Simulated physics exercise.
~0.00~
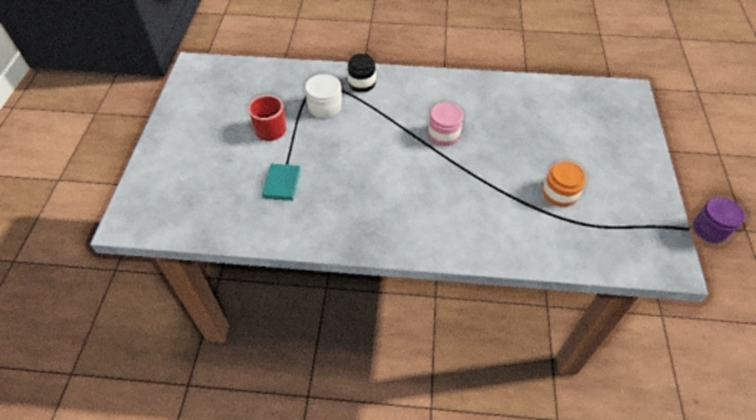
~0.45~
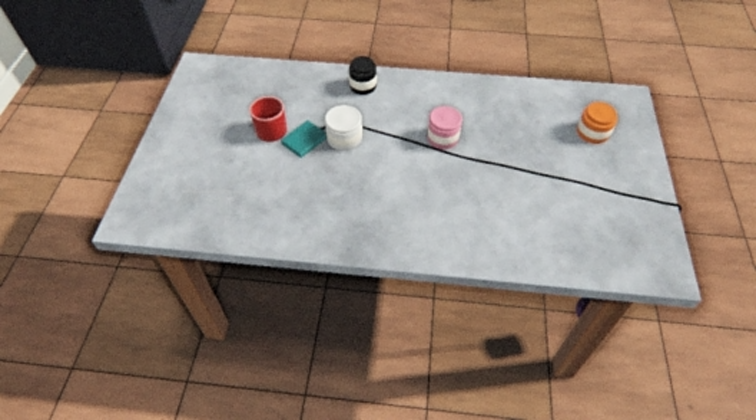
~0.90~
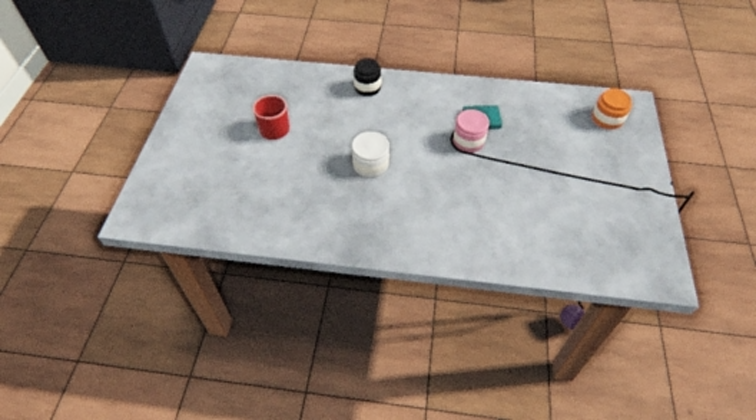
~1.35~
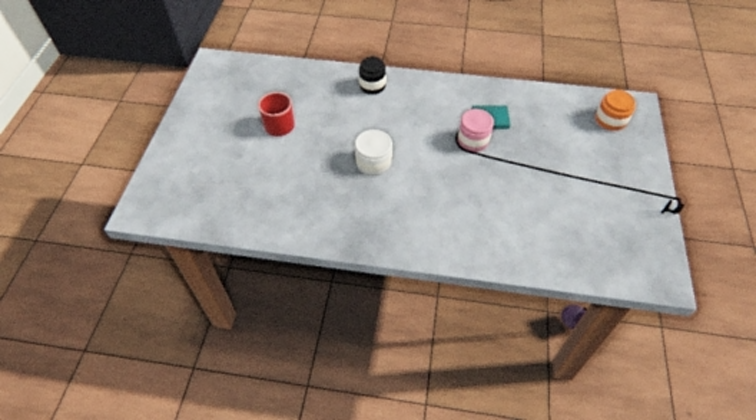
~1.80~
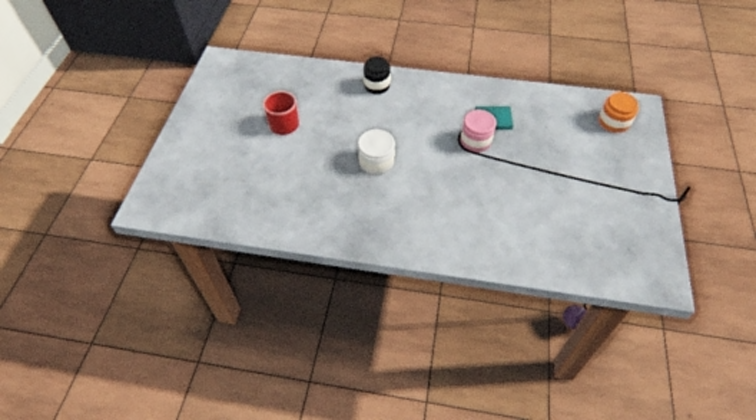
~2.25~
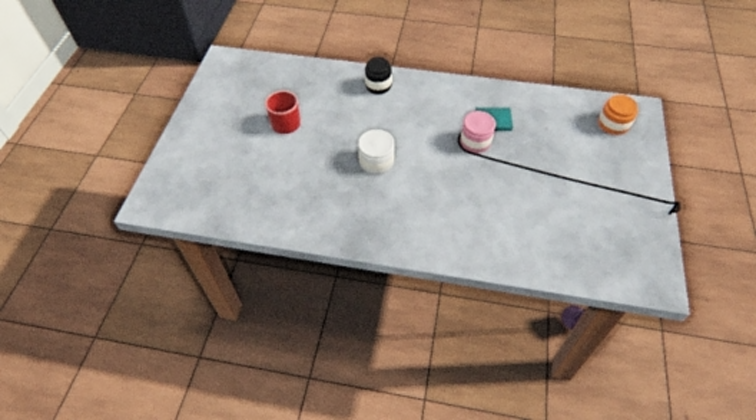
On a gray table standing on a brown tiled floor, a black cable runs from a flat teal phone past several jars and a red mug to a purple speaker tipping off the right edge. The speaker drops below the tabletop, and the cable pulls taut, shifting the white canister toward the viewer and the orange jar toward the back. The phone then slides right, coming to rest behind the pink tin, which is nudged slightly. The cable's loose end flicks and curls at the right edge. Finally, the canister and orange jar remain on the table, while the speaker lies below.
